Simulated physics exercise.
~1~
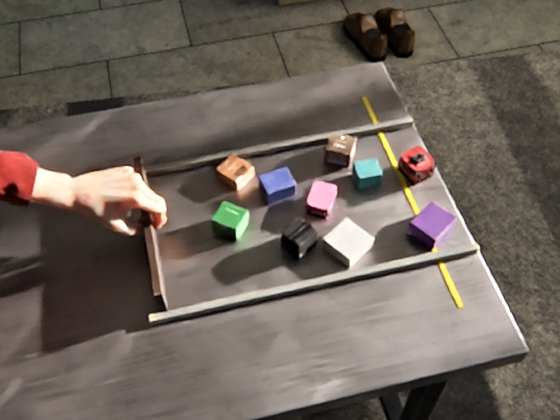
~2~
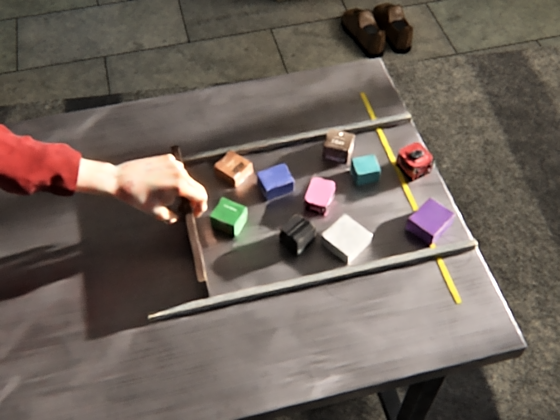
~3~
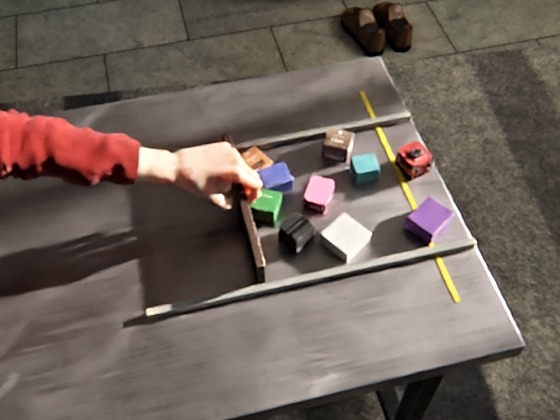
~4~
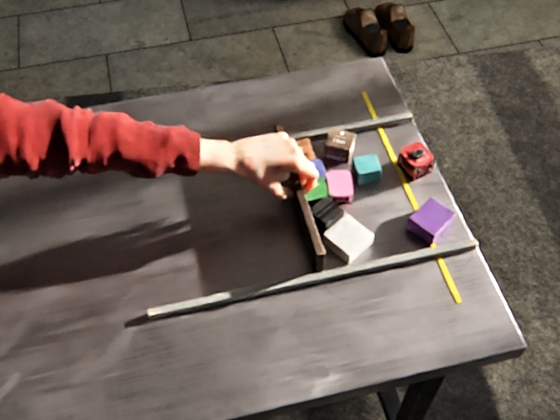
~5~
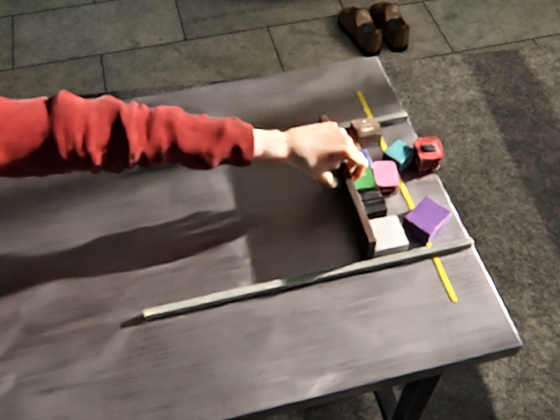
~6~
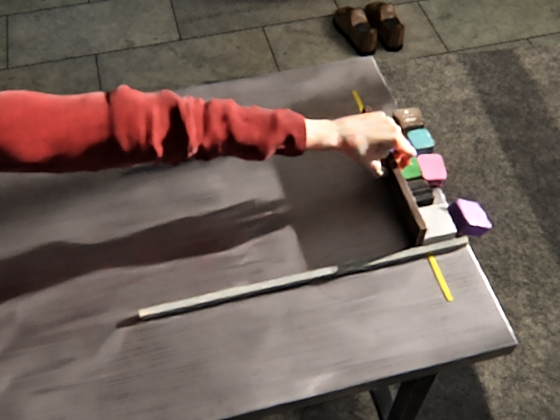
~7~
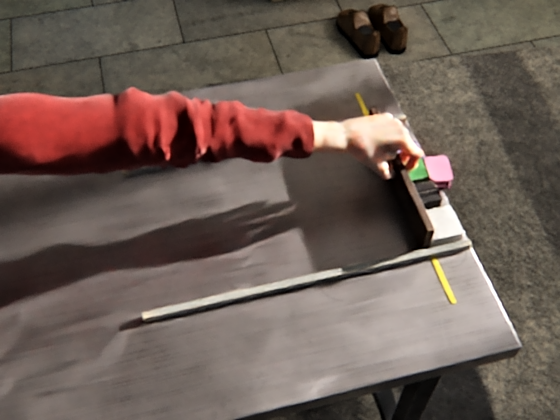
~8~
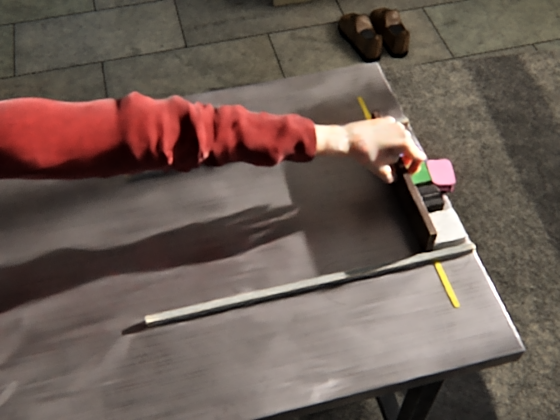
The clip opens on a dark table with small coloured blocks scattered between two rails, as a red-sleeved hand holds an upright board at their left. The hand pushes the board right, and it gathers the green and orange blocks, then the blue, black, pink and white ones. The brown and turquoise blocks join the crowded cluster as it crosses the yellow tape toward the table's edge. The red case drops out of sight, then the purple, turquoise and brown blocks go over too. The board stops by the tape, with the pink block still perched at the edge beside the green and black ones.
